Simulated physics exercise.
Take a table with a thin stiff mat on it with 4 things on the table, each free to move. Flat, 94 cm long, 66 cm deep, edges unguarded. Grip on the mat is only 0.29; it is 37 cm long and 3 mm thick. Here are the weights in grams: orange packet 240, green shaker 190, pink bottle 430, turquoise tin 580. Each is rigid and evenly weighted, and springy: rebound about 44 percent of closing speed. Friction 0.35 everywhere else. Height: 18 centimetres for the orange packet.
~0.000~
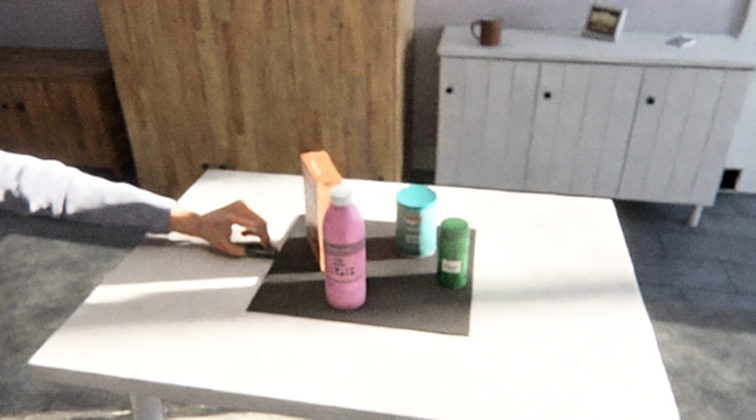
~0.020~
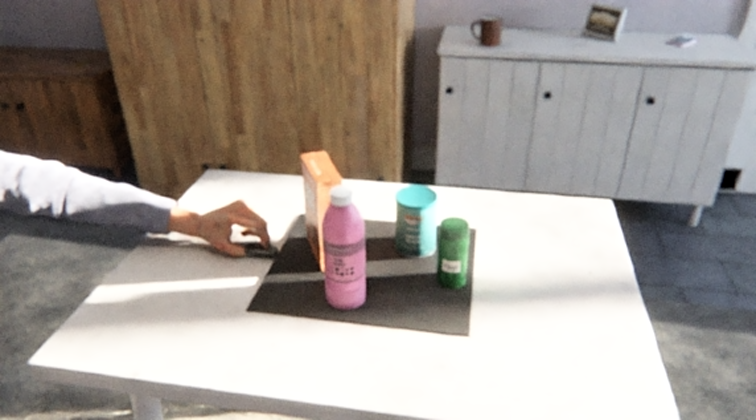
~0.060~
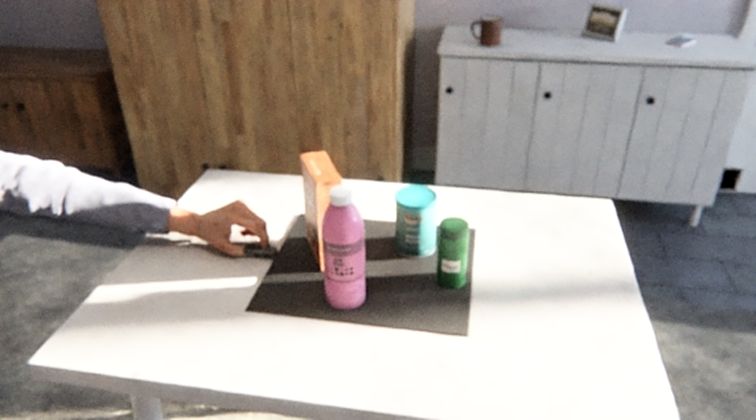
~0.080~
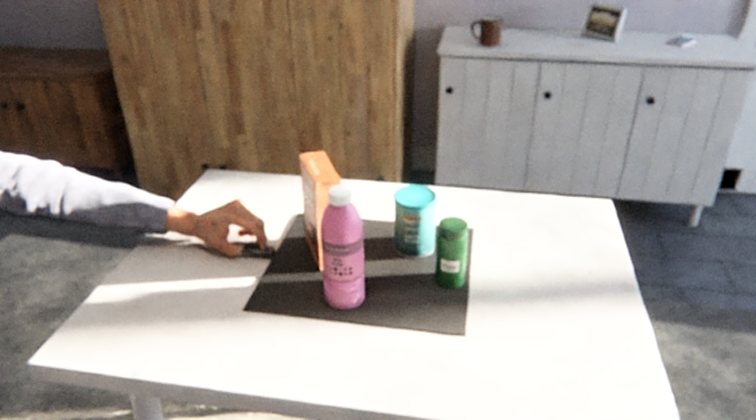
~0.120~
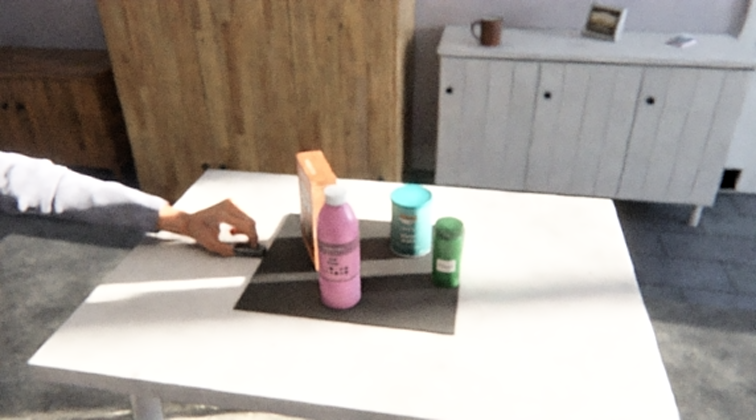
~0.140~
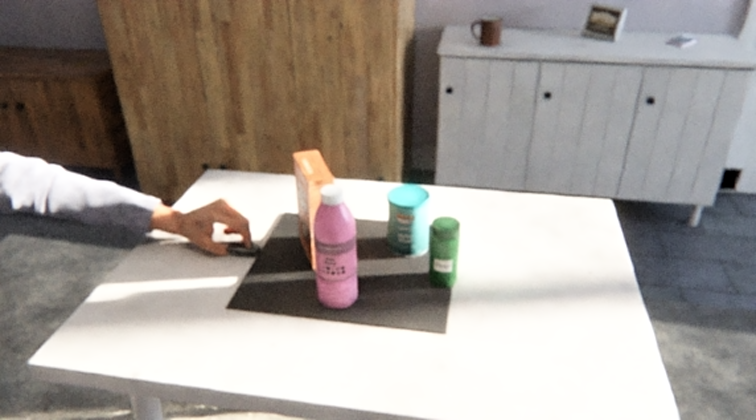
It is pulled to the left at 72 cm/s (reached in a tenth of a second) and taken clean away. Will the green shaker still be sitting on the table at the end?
Final spot: The tabletop.
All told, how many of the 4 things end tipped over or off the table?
That makes 3.
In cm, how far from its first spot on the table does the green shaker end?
The shift is close to 7 cm.
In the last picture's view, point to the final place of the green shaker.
At roughly (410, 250).
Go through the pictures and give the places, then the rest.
The first frame shows mat pulled 0 cm; green shaker (453, 253); orange packet (323, 211).
The second frame shows mat pulled 0 cm; turquoise tin (416, 222); orange packet (323, 211).
The third frame shows mat pulled 0 cm; pink bottle (343, 247); turquoise tin (415, 222).
The fourth frame shows mat pulled 1 cm; orange packet (322, 211); pink bottle (343, 247).
The fifth frame shows mat pulled 2 cm; turquoise tin (411, 221); orange packet (318, 211).
The sixth frame shows mat pulled 4 cm; green shaker (445, 252); pink bottle (335, 247).
After 0.34 s, mat pulled 18 cm; green shaker leaning 7° near (406, 249); orange packet slid 13 cm; pink bottle slid 13 cm.
After 0.64 s, mat pulled 40 cm; green shaker leaning 6° near (413, 250); orange packet slid 35 cm; turquoise tin slid 34 cm.
After 0.94 s, mat pulled 61 cm; orange packet, pink bottle and turquoise tin now off the table; green shaker slid 7 cm near (411, 250).
After 1.14 s, mat pulled 76 cm; green shaker slid 7 cm near (410, 251).
At rest (1.8 s), off the table, orange packet, pink bottle and turquoise tin; not toppled but over 6 cm from the start, green shaker. Seen from the same camera at the end, green shaker near (410, 251).
